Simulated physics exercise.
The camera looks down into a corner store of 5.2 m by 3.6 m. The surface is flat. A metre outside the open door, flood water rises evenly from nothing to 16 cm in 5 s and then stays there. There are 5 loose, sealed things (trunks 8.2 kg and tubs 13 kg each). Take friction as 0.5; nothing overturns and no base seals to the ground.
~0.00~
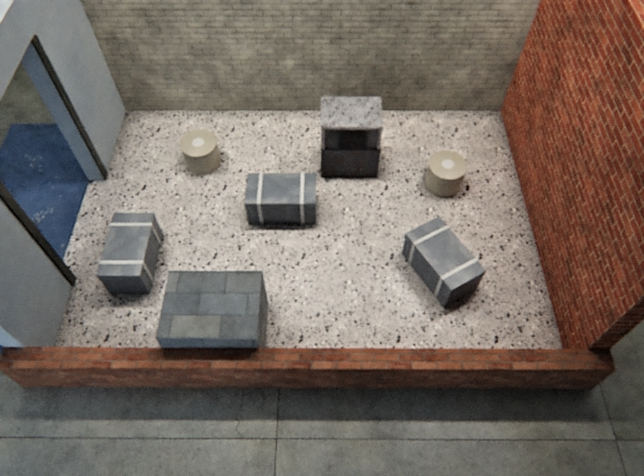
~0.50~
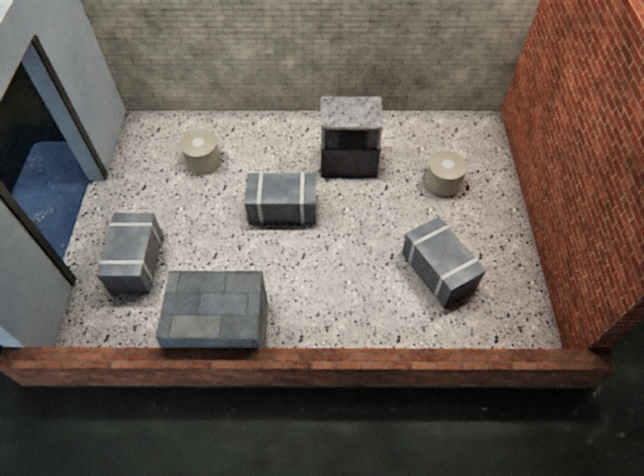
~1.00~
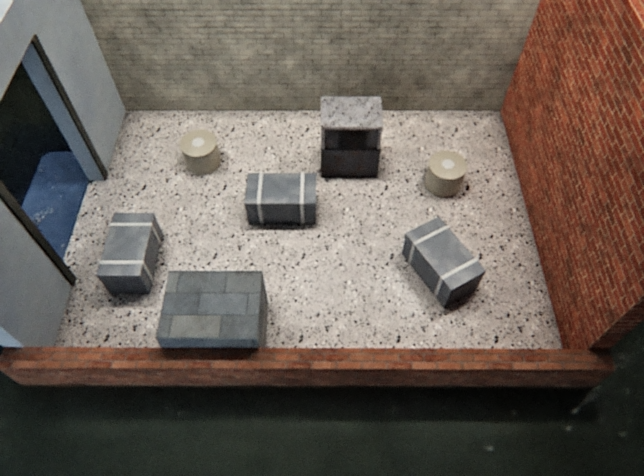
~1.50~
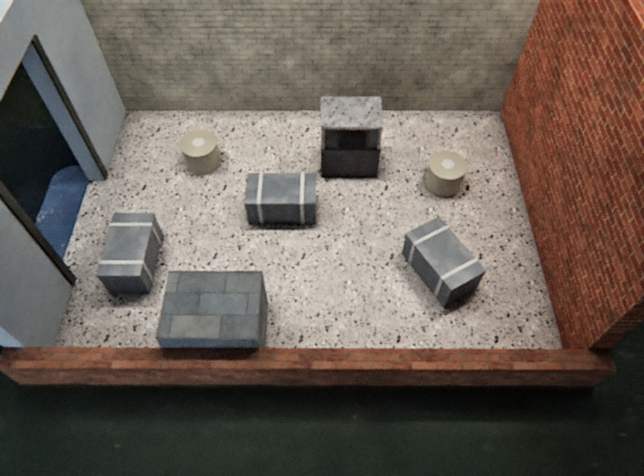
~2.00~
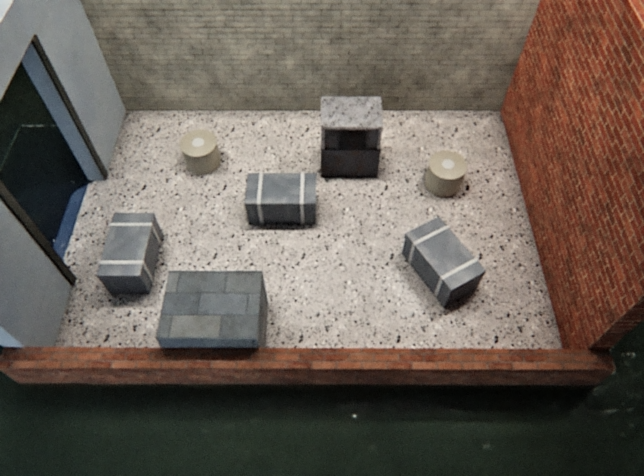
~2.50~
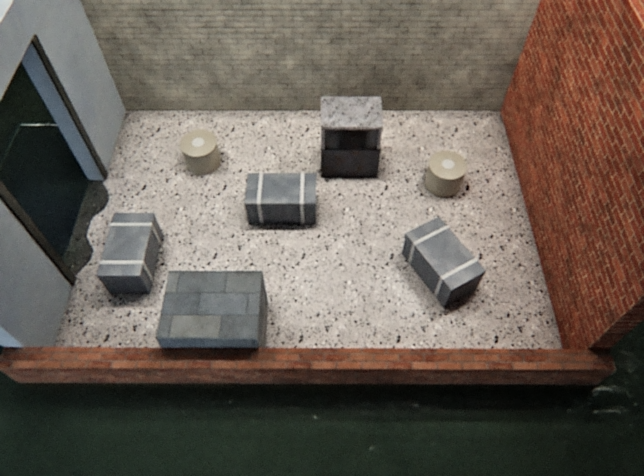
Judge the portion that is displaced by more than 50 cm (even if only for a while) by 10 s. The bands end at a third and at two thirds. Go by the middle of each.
It is one to two thirds.
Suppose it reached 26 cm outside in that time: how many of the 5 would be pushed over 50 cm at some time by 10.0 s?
Then 5.
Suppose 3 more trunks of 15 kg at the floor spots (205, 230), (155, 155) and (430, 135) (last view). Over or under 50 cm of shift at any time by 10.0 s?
In that order: Past it, short of it, short of it.
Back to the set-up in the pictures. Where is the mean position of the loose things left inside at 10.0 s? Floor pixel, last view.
At about (415, 226).
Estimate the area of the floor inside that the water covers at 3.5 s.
About 1.0 m2.
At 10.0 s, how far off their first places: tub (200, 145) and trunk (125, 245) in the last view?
In turn: 0 cm, 400 cm.
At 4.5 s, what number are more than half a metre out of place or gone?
0 of them.
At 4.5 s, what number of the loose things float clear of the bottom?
At that moment 0.
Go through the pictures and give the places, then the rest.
The first frame shows a trunk at (126, 243) rests on the ground; a tub at (448, 165), on the bottom; water covers 0.0 m2; 0 of 5 have shifted.
The second frame shows a trunk at (126, 243), on the bottom; a tub at (448, 165) rests on the ground; 0.0 m2 under water; 0 of 5 have shifted.
The third frame shows a trunk at (126, 243), on the bottom; a tub at (448, 165) rests on the ground; 0.0 m2 under water; 0 of 5 have shifted.
The fourth frame shows a trunk at (126, 243) rests on the ground; a tub at (448, 165) rests on the ground; water covers 0.0 m2; 0 of 5 have shifted.
The fifth frame shows a trunk at (126, 243) rests on the ground; a tub at (448, 165), on the bottom; water covers 0.0 m2; 0 of 5 have shifted.
The sixth frame shows a trunk at (126, 243) rests on the ground; a tub at (448, 165), on the bottom; 0.0 m2 under water; 0 of 5 have shifted.
After 3.5 s 0 of 5 are over 50 cm from their spots; 0 afloat.
After 4.5 s 0 of 5 are over 50 cm from their spots; 0 afloat.
After 7.0 s 1 of 5 are over 50 cm from their spots; 2 afloat.
After 10.0 s 3 of 5 are over 50 cm from their spots, and 3 have been at some point; 3 afloat.
